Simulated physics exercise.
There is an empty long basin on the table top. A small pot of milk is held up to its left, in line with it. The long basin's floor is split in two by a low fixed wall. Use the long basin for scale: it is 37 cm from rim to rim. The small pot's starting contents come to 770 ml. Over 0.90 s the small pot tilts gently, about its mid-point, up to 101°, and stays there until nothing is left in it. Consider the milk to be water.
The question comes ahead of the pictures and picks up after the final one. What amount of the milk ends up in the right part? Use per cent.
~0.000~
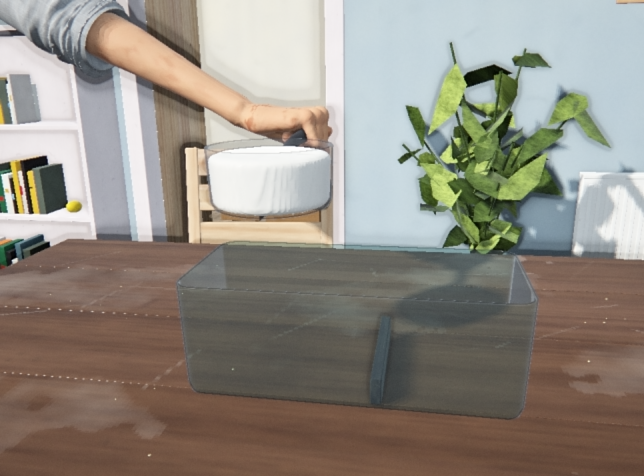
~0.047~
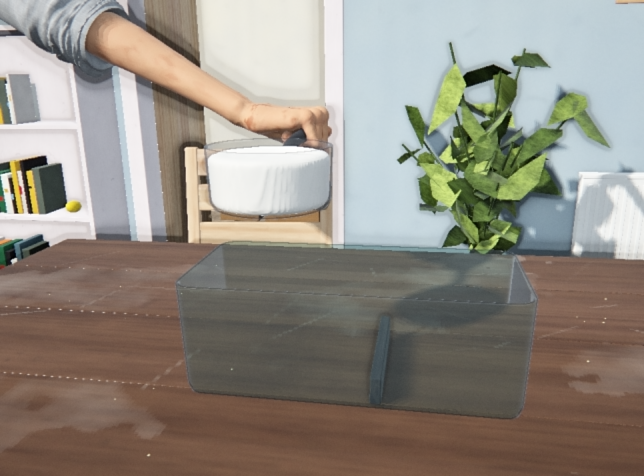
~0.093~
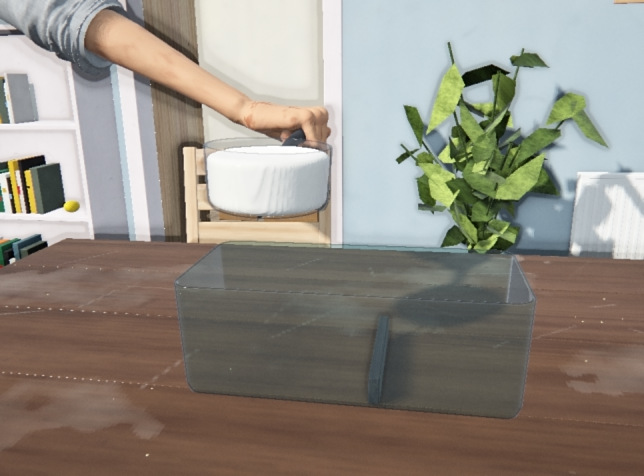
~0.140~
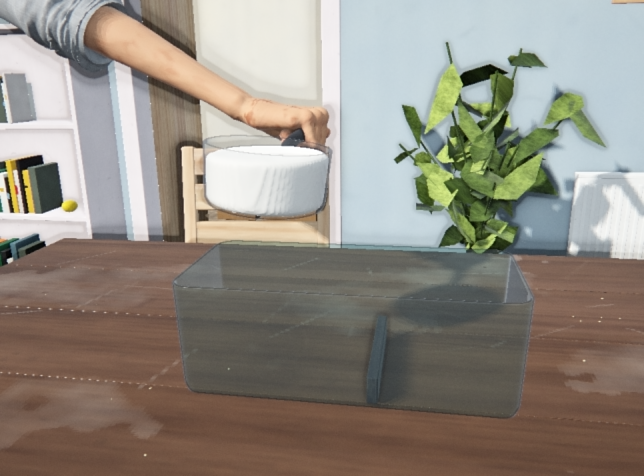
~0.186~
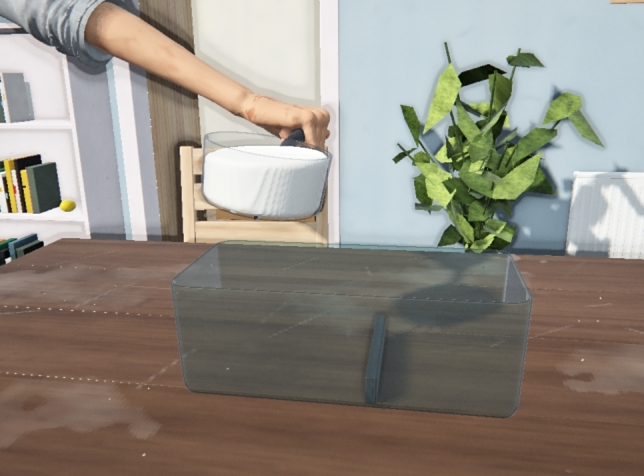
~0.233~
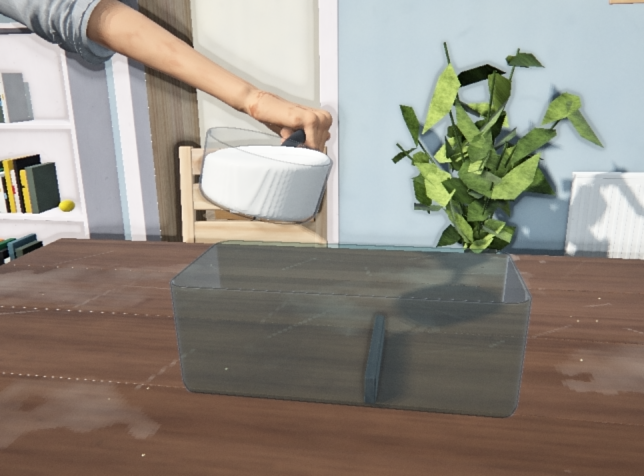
56 %.
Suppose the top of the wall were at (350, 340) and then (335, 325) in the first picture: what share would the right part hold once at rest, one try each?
One try each: Around 80 percent and then around 95 percent.
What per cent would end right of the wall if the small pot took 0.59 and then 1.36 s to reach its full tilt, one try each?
Some 45 and 60 per cent, in that order.
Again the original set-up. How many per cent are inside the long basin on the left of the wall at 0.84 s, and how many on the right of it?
Lab note: Left near 30, right near 56.
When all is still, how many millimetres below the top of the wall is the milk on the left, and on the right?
The left comes to roughly 22 mm and the right to roughly 12 mm.
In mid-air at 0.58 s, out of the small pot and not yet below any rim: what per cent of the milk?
About 32 per cent.
By 0.58 s the tilt is 73° and 44 per cent is still to pour, 6 is left of the wall and 18 right of it.
By 0.84 s the tilt is 100° and 8 per cent is still to pour, 31 is left of the wall and 56 right of it.
By 1.11 s the tilt is 101° and 1 per cent is still to pour, 42 is left of the wall and 56 right of it.
By 1.40 s the tilt is 101° and 0 per cent is still to pour, 43 is left of the wall and 56 right of it.
At rest 43 per cent lies left of the wall, 56 right of it and 0 outside.
